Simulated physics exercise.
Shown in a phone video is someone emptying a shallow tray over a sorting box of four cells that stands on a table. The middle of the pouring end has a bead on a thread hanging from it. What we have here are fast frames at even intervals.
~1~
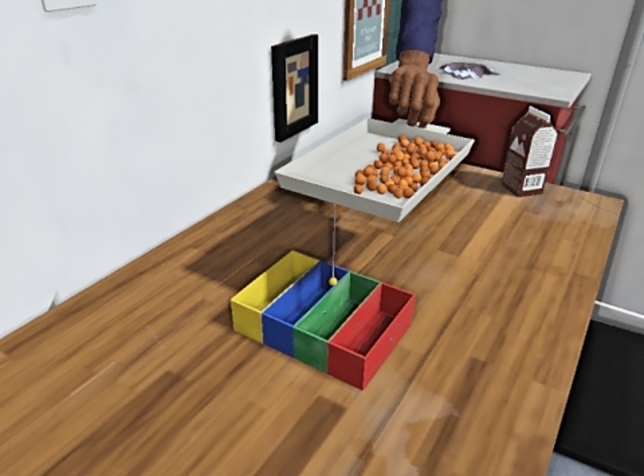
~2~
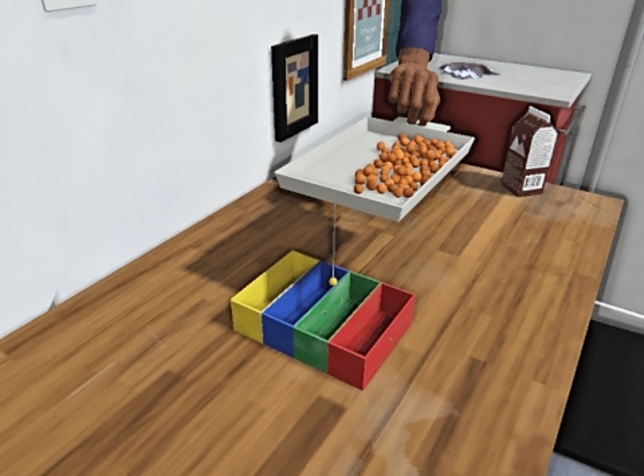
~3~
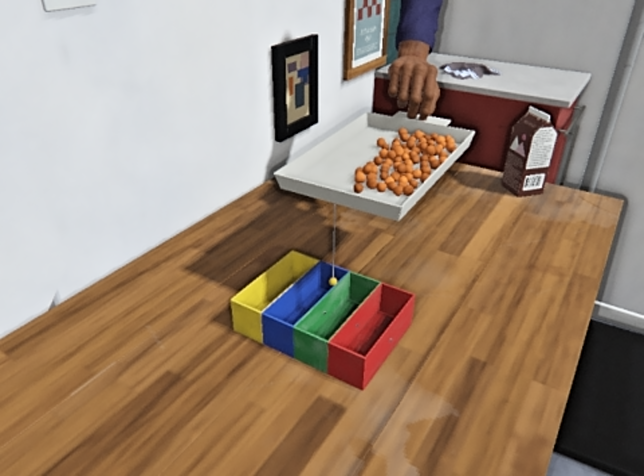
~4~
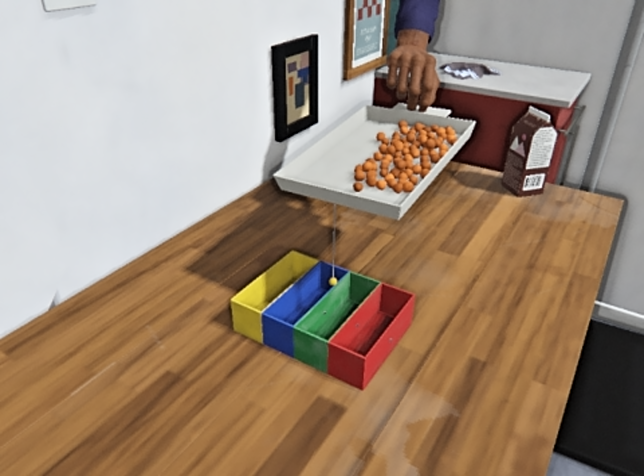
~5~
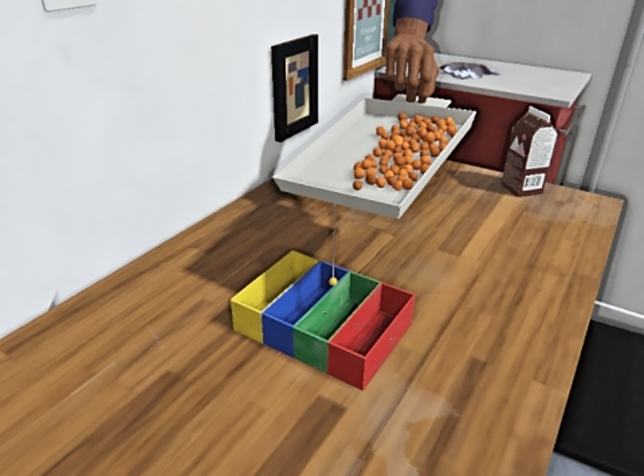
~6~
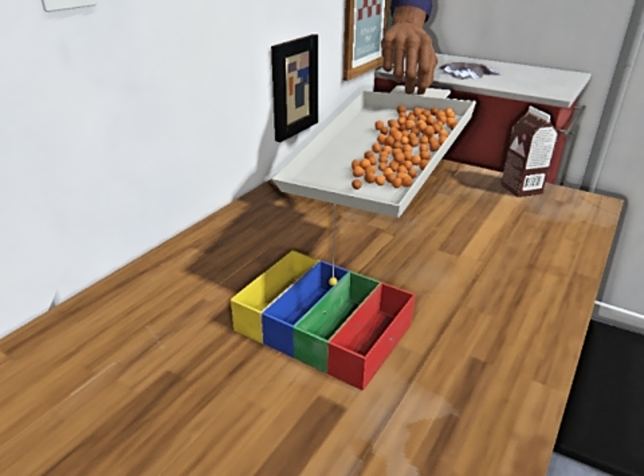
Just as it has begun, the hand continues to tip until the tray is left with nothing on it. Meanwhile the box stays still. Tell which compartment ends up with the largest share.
The yellow compartment ends up with the largest share.
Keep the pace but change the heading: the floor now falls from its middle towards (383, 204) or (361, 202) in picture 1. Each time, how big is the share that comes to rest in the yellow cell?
First heading roughly 0 %, second roughly 0 %.
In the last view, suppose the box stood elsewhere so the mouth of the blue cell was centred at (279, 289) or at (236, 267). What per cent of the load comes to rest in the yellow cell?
First placement: Some 30 %; second placement: Some 0 %.
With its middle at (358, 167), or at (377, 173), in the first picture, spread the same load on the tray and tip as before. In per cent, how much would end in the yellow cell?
50 per cent for the first try, 40 per cent for the second.
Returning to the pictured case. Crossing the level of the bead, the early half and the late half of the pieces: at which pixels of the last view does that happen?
At about (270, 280), then at (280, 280).
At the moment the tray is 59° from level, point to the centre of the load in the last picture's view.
The load is centred near (327, 168).
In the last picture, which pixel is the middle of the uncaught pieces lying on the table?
Centre: Close to (209, 312).
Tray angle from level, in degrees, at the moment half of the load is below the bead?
Somewhere near 110 degrees, I'd say.
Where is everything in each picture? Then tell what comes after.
Corners of the pouring end near (281, 171) and (400, 204), level; middle of the load near (405, 163), coated peanuts; bead on its thread near (333, 282); yellow cell near (247, 318); blue cell near (278, 332); green cell near (311, 347); red cell near (346, 363), in the first frame.
Corners of the pouring end near (280, 172) and (400, 204), level; middle of the load near (405, 161), in the second frame.
Corners of the pouring end near (280, 173) and (399, 204), tipped barely, lowest at the left corner; middle of the load near (405, 158), in the third frame.
Corners of the pouring end near (279, 174) and (399, 203), tipped a little, lowest at the left corner; middle of the load near (405, 152), in the fourth frame.
Corners of the pouring end near (279, 175) and (398, 202), tipped a little, lowest at the left corner; middle of the load near (405, 147), in the fifth frame.
Corners of the pouring end near (278, 177) and (397, 202), tipped a little, lowest at the left corner; middle of the load near (404, 141); yellow cell near (247, 318); blue cell near (278, 332); green cell near (311, 347); red cell near (346, 363), in the sixth frame.
Shortly afterwards, tray tipped steeply; all but a few on the tray; only a few in the yellow cell; only a few falling or outside the box.
Next, tray tipped right over; the bulk on the tray; only a few in the yellow cell; only a few in the blue cell; a little falling or outside the box.
Some moments later, tray tipped past a quarter turn; near a third in the yellow cell; near a quarter in the blue cell; a little in the green cell; near a quarter falling or outside the box.
In the end, tray tipped past a quarter turn; near a third in the yellow cell; near a quarter in the blue cell; a little in the green cell; none at all in the red cell; near a quarter outside the box.
